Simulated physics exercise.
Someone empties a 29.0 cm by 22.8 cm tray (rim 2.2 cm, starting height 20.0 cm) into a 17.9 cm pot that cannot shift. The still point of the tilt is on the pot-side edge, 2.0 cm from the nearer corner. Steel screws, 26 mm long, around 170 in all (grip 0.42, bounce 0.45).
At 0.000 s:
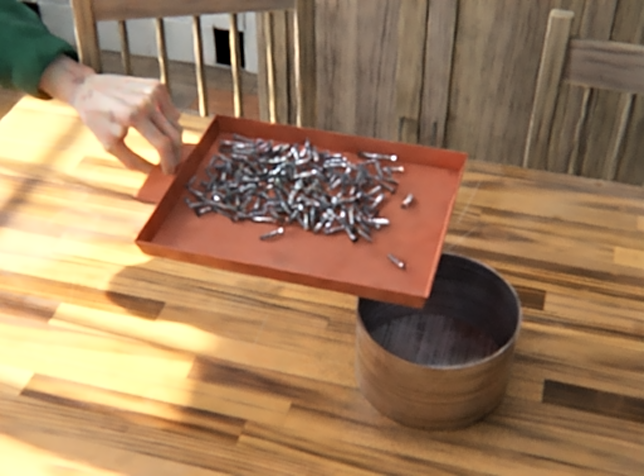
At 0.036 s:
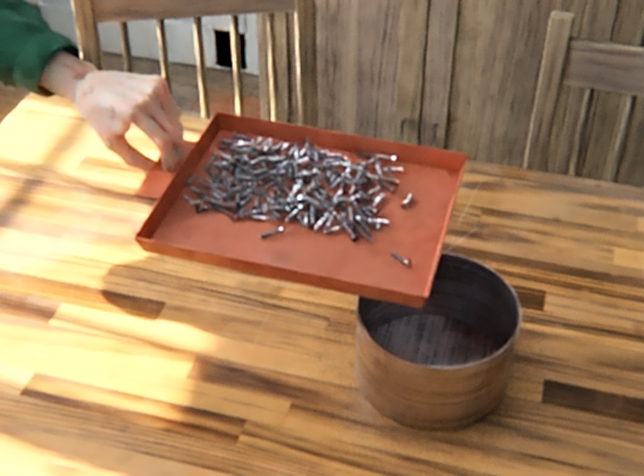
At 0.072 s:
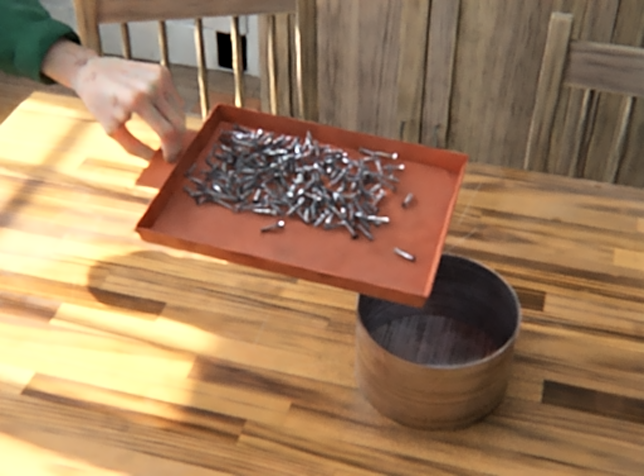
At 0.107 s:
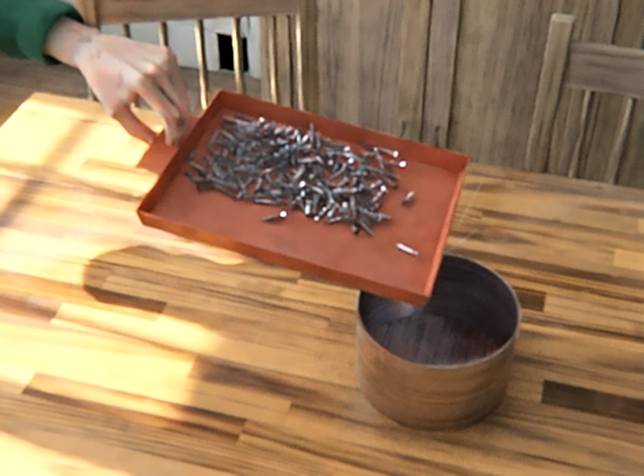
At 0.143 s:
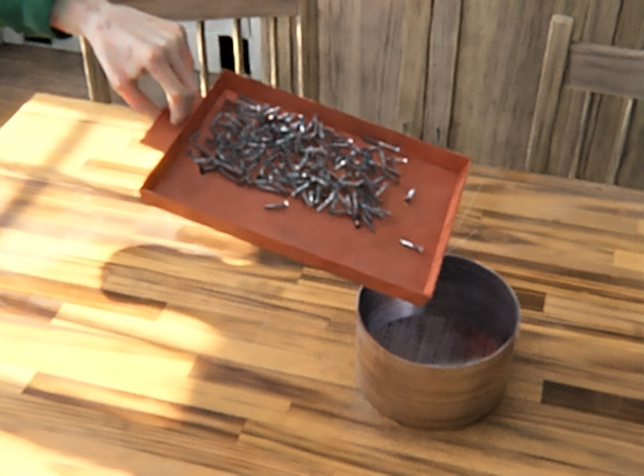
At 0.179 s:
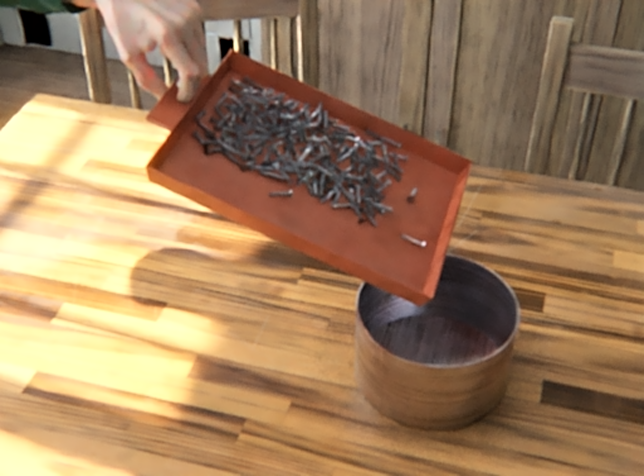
Reddish-orange tray of small steel screws tilting steadily as a hand raises its left end beside a round pot on a wooden table.
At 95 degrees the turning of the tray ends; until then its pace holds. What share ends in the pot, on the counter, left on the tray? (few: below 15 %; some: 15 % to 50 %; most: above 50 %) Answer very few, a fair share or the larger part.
In the pot: A fair share; on the counter: The larger part; left on the tray: Very few.
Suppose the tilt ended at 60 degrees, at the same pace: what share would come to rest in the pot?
In that case some 25 per cent.
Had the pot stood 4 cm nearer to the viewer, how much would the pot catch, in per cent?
It would be near 20 per cent.
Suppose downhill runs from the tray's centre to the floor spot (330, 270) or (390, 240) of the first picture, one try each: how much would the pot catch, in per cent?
Some 0 and 5 per cent.
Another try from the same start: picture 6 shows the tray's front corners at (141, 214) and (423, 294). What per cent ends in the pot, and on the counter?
Pot 0, counter 100.
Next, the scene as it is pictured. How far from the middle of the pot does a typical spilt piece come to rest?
Some 20 cm.
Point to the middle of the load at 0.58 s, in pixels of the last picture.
At about (470, 211).
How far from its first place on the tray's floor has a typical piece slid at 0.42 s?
Roughly 5 cm.
After 0.42 s, tilt 58 degrees; the tray holds 100 %, the pot 0 %.
Then, at 0.58 s, tilt 83 degrees; the tray holds 80 %, the pot 0 %.
Then, at 0.86 s, tilt 95 degrees; the tray holds 0 %, the pot 30 %.
At rest (2.5 s), pot 30 %, counter 70 %, tray 0 %.
